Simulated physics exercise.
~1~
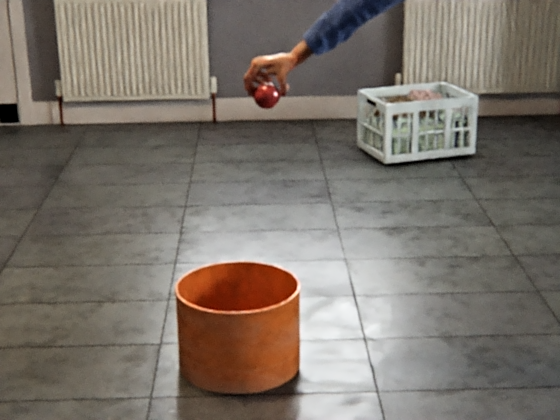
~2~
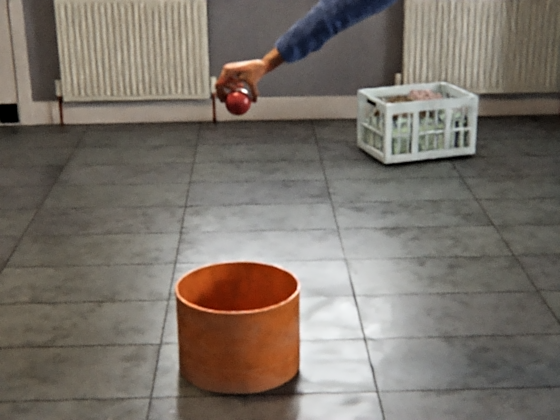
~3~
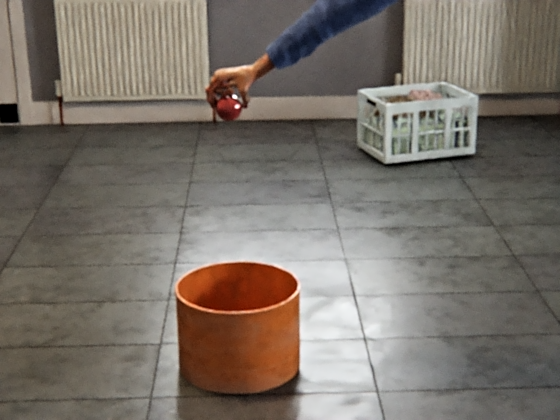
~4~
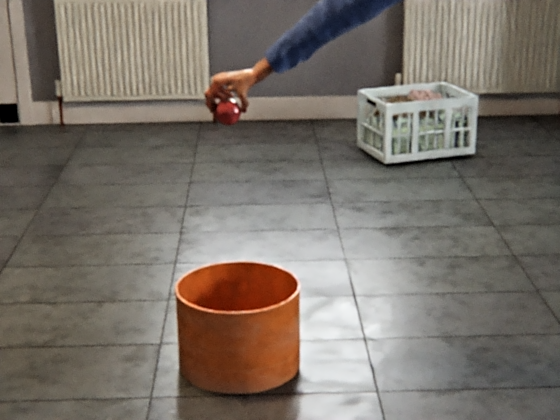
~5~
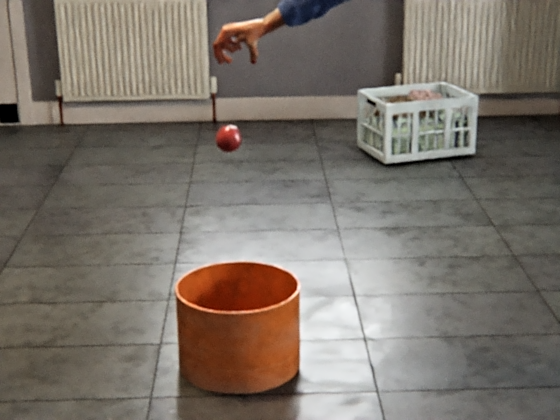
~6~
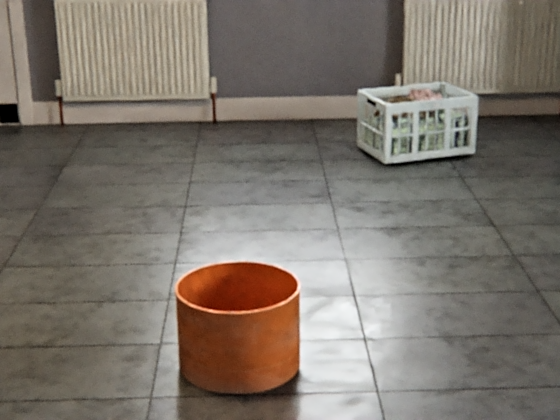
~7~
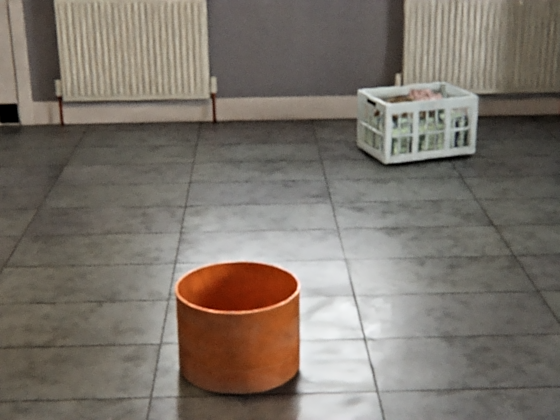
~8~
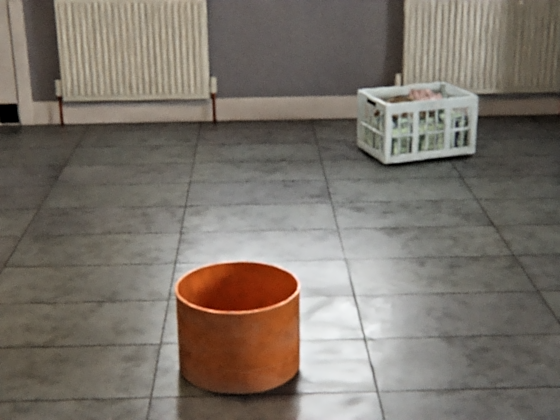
A hand holds a red tomato above an orange bucket and drops it inside.
